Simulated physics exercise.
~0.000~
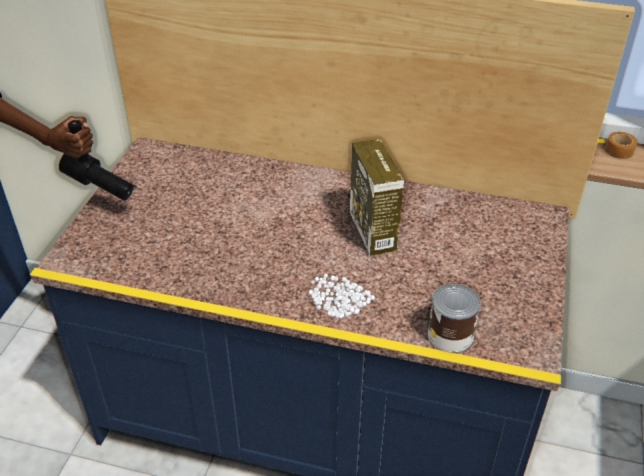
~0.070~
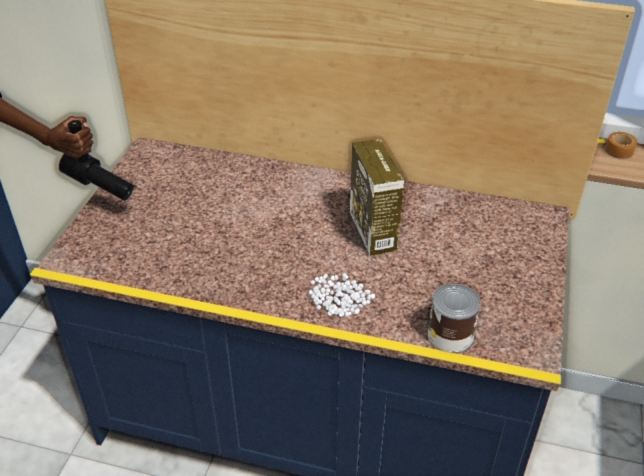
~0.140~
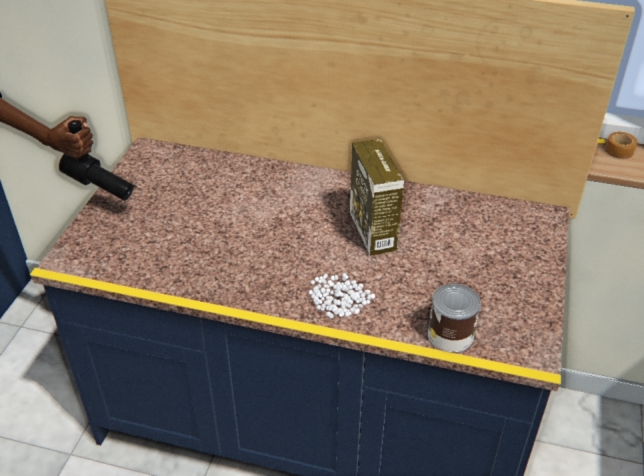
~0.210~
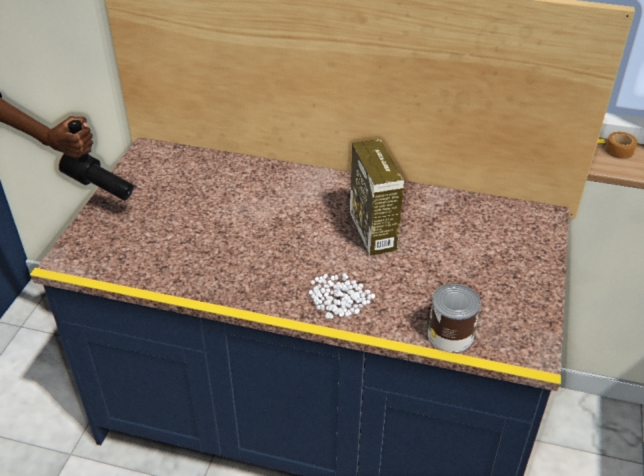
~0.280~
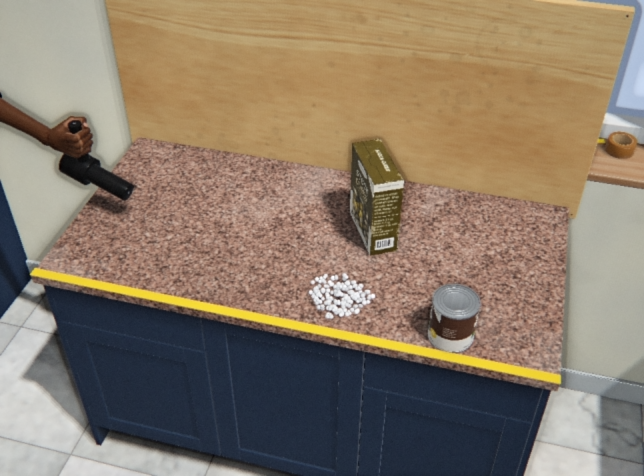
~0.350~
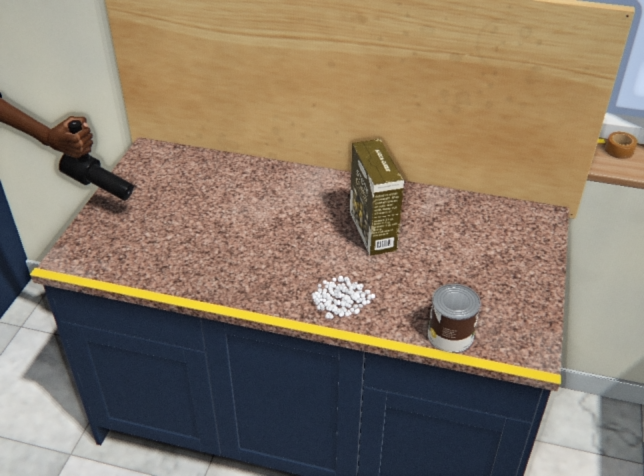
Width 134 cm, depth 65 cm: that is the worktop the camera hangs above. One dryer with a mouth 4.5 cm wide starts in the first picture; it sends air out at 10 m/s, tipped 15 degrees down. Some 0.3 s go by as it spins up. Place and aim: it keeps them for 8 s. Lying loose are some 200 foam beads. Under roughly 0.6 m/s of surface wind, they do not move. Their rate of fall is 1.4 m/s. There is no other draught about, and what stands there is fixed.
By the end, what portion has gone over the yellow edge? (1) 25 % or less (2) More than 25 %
More than 25 %.
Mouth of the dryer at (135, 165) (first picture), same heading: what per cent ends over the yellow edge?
In that case roughly 100 percent.
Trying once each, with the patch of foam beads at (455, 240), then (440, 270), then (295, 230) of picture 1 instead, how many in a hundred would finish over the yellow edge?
It goes 0 %, then 0 %, then 0 %.
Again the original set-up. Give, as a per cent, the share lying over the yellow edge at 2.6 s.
I'd put it close to 70 per cent.
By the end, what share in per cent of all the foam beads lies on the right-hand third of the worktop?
I'd estimate around 2 per cent.
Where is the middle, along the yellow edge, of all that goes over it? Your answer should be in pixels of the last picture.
Median crossing point, approx. (398, 351).
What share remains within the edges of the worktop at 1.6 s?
I reckon some 5 %.
After 1.6 s the count stands so, 67 % are over the yellow edge.
After 2.6 s the count stands so, 67 % are over the yellow edge.
After 4.4 s the count stands so, 67 % are over the yellow edge.
After 8.0 s, at the end, 67 % are over the yellow edge.
